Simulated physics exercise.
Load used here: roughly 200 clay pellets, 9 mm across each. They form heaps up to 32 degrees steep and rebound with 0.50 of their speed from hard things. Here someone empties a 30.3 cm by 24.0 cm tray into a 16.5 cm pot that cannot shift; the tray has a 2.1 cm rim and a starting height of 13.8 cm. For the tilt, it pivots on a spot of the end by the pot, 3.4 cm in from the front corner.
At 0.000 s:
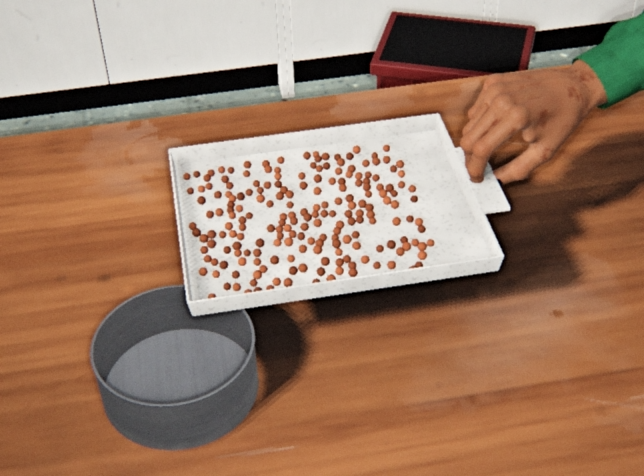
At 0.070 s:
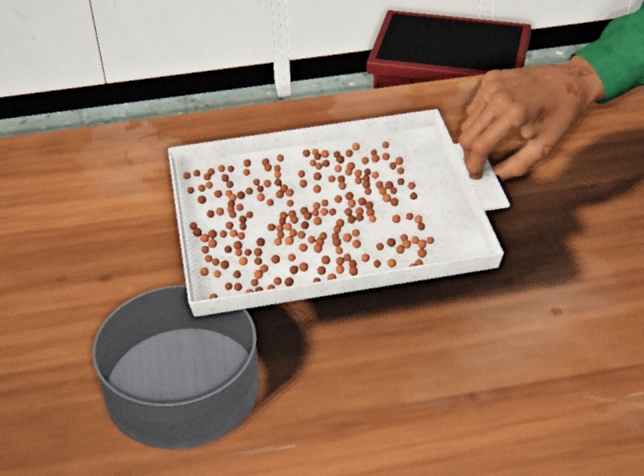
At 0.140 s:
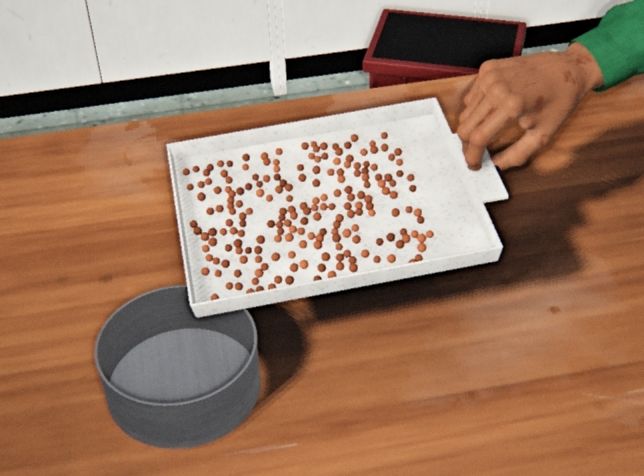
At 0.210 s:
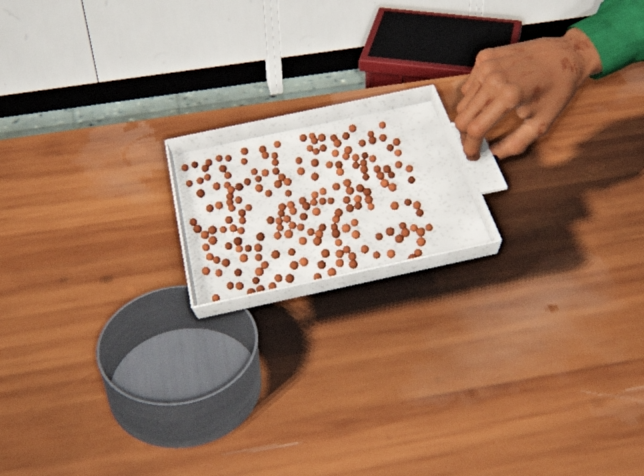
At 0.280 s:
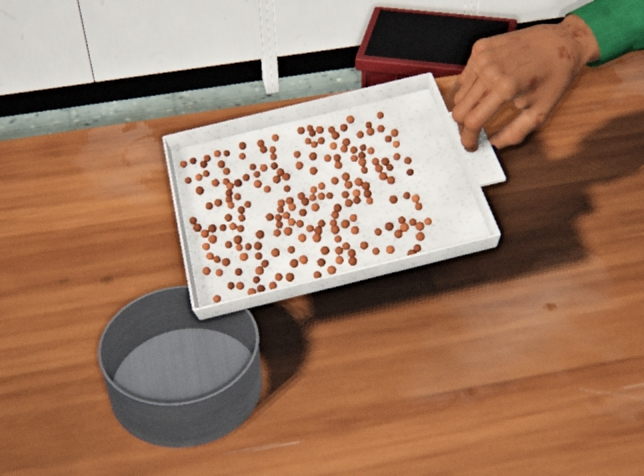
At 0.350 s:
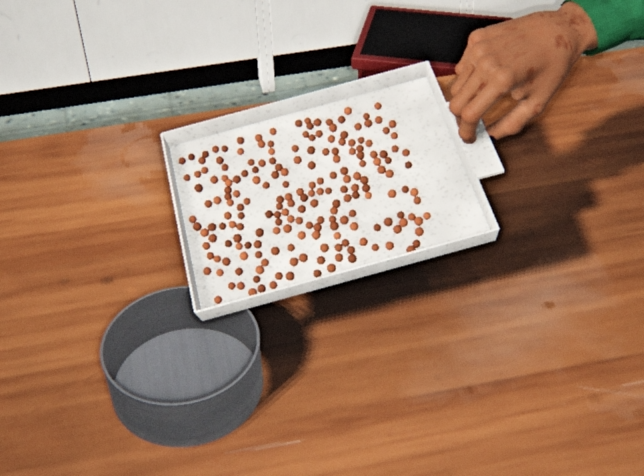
The clip opens on a white tray scattered with small reddish-brown balls, held at its right end by a hand in a green sleeve, beside a round gray pot on a wooden table. The hand gradually raises the right end, slanting the tray toward the pot, while the balls stay spread across it.
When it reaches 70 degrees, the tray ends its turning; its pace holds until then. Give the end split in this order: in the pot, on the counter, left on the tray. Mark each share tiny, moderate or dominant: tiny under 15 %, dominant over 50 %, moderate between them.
Pot: Tiny, counter: Tiny, tray: Dominant.
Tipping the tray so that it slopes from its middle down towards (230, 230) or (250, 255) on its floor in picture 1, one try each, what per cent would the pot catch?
Near 0 and 5 per cent, in that order.
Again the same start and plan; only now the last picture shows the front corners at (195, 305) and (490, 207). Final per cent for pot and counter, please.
Pot 0 % / counter 0 %.
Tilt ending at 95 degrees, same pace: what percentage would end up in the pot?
Estimate: Roughly 65 percent.
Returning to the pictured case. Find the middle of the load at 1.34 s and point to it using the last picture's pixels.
The middle of the load should be near (230, 257) then.
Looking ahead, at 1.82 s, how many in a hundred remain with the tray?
About 100%.
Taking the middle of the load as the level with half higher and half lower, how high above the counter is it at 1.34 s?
Height: Around 20 cm.
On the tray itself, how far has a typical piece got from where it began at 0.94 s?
Around 8 centimetres.
Then, at 0.94 s, tilt 40 degrees; the tray holds 100 %, the pot 0 %.
After 1.34 s, tilt 58 degrees; the tray holds 100 %, the pot 0 %.
Then, at 1.82 s, tilt 70 degrees; the tray holds 100 %, the pot 0 %.
In the end, at 2.1 s, pot 0 %, counter 0 %, tray 100 %.
